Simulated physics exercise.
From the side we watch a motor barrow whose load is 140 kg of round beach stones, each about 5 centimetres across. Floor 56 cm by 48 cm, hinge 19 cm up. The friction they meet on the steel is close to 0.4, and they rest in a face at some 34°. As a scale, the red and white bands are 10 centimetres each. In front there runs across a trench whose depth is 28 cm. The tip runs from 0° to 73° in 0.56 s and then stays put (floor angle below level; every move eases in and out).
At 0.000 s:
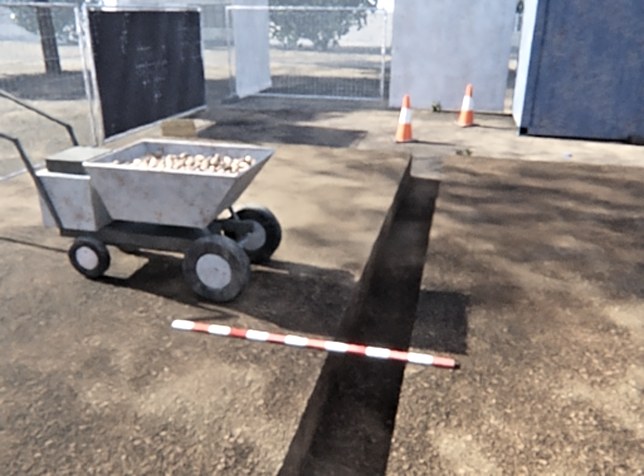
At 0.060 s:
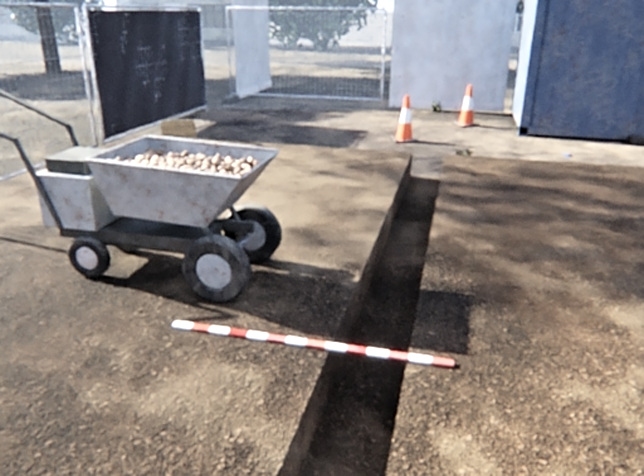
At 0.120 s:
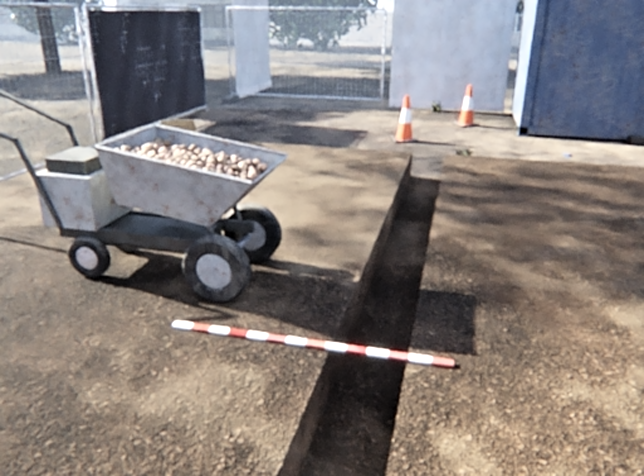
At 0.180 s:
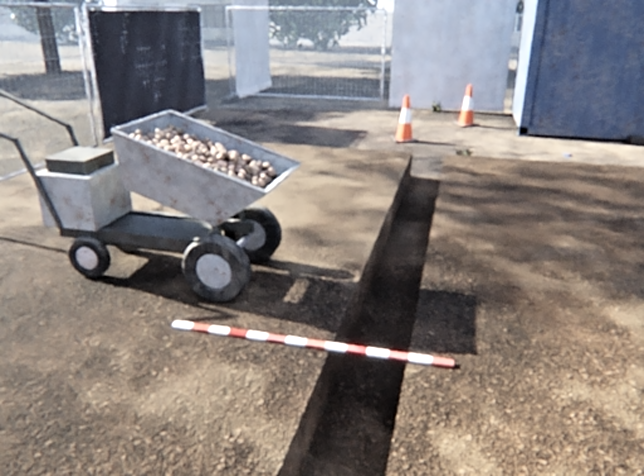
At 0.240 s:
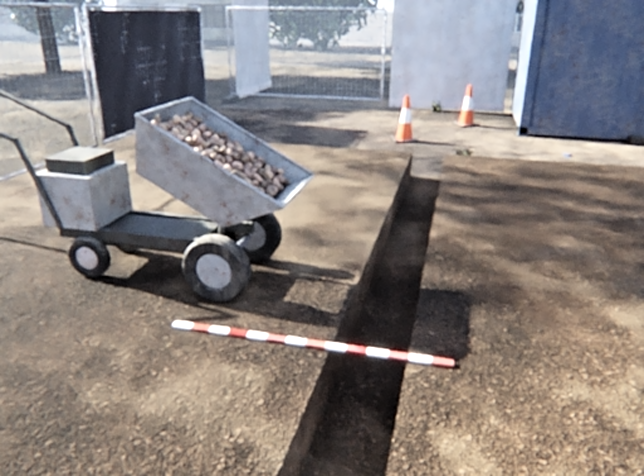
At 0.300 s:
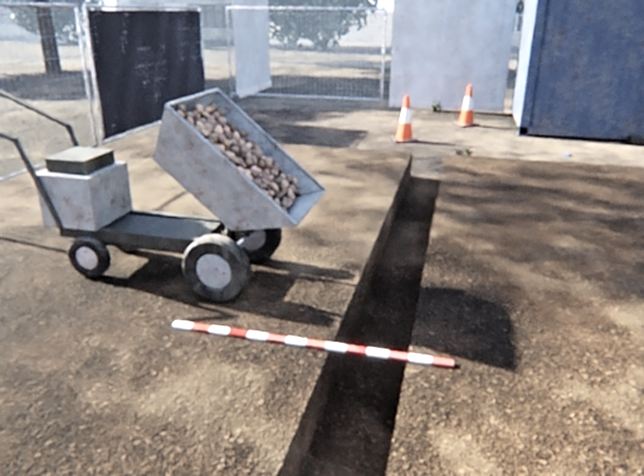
The grey skip on a motor barrow tilts steeply toward the trench, carrying its round stones.
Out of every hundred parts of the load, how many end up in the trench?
Close to 88 in a hundred.
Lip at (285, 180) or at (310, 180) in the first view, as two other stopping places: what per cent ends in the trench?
Around 45% for the first place and 20% for the second.
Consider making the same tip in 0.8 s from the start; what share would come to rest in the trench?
That would give about 95 percent.
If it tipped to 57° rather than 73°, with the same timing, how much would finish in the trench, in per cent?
Near 60 per cent then.
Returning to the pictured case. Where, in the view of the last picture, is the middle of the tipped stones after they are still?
Their middle is at about (388, 323).
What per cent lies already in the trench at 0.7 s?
Some 30 per cent.
After 0.4 s the floor is at 62°; 100 % in the skip; the foremost stones are at (309, 239).
After 0.7 s the floor is at 73°; 65 % in the skip, 6 % short of the trench, 29 % in the trench; the foremost stones are at (392, 320).
After 1.0 s the floor is at 73°; 8 % in the skip, 6 % short of the trench, 78 % in the trench, 9 % past the trench; the foremost stones are at (550, 312).
After 3.0 s the floor is at 73°; 0 % in the skip, 3 % short of the trench, 88 % in the trench, 9 % past the trench; the foremost stones are past the picture's edge.
